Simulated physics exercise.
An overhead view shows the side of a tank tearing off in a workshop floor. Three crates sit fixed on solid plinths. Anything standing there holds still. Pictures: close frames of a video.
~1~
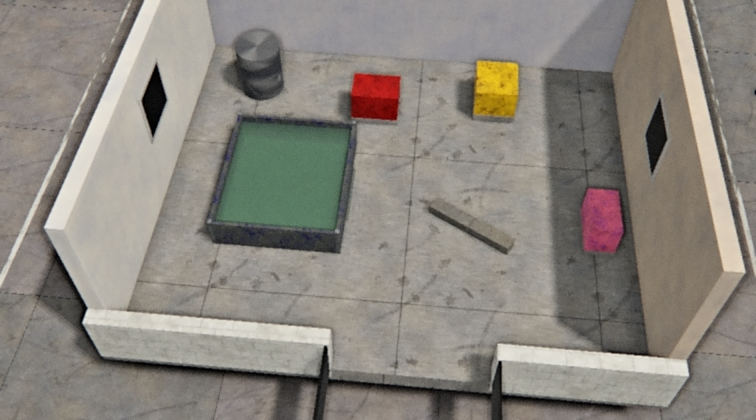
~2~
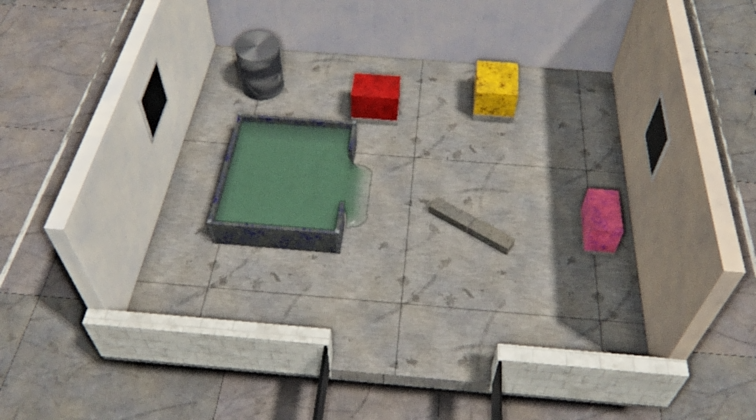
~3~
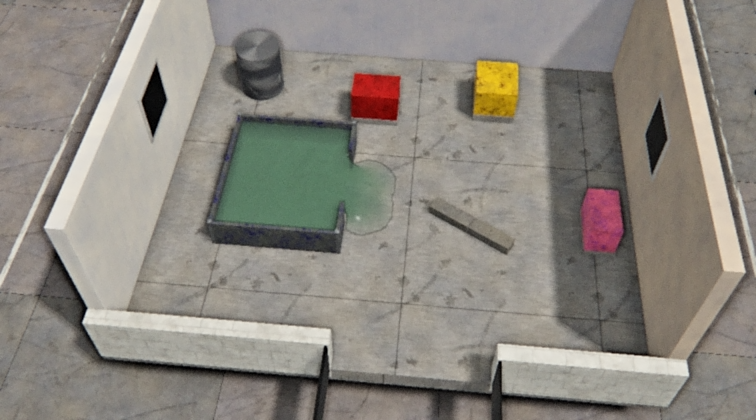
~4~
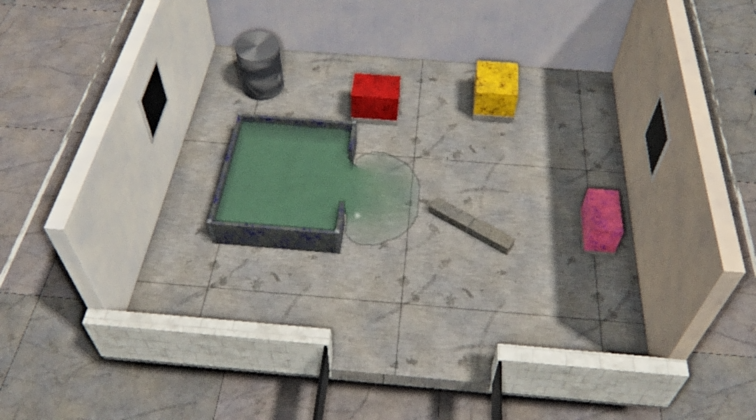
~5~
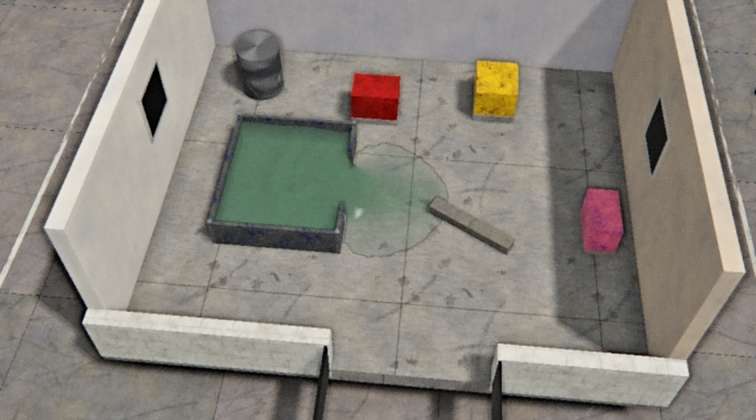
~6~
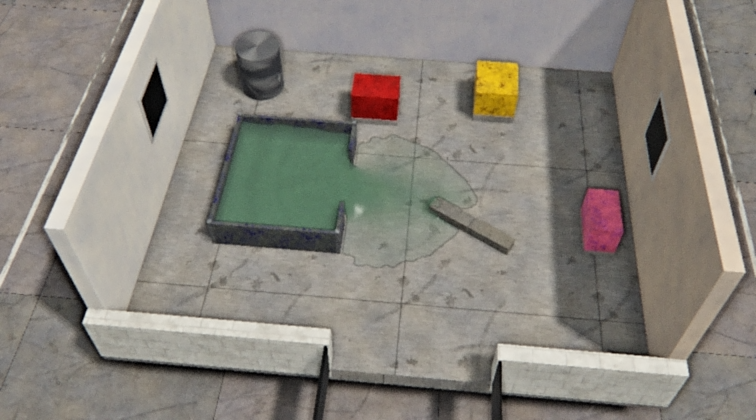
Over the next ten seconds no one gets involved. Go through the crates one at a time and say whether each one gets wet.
In the end red crate: Kept safe; pink crate: Reached by water; yellow crate: Kept safe.
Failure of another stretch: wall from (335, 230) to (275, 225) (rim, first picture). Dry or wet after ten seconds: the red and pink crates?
The red one is not reached; the pink one is not reached.
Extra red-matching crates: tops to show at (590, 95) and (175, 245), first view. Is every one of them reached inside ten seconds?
Crate one: Is inundated. Crate two: Stays clear.
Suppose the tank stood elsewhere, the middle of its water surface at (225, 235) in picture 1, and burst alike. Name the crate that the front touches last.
The one in red.
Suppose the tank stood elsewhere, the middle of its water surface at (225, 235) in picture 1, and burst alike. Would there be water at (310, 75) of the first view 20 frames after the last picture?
That spot: Bare.
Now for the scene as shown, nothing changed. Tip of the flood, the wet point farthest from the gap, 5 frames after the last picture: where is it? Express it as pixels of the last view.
The front tops out at about (573, 201).
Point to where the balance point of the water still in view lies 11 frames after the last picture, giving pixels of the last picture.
Close to pixel (357, 196).
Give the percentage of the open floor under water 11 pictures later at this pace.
About 35 per cent.
A moment on, water covers 15 % of the floor; the red crate water round its plinth, the pink crate not reached, the yellow crate not reached.
Next, water covers 35 % of the floor; the red crate water round its plinth, the pink crate water round its plinth, the yellow crate water round its plinth.
Then, water covers 45 % of the floor; the red crate water round its plinth, the pink crate water round its plinth, the yellow crate water round its plinth.
Later, water covers 55 % of the floor; the red crate water round its plinth, the pink crate water round its plinth, the yellow crate water round its plinth.
In the end, water covers 70 % of the floor; the red crate stayed above the water, the pink crate was topped, the yellow crate stayed above the water.
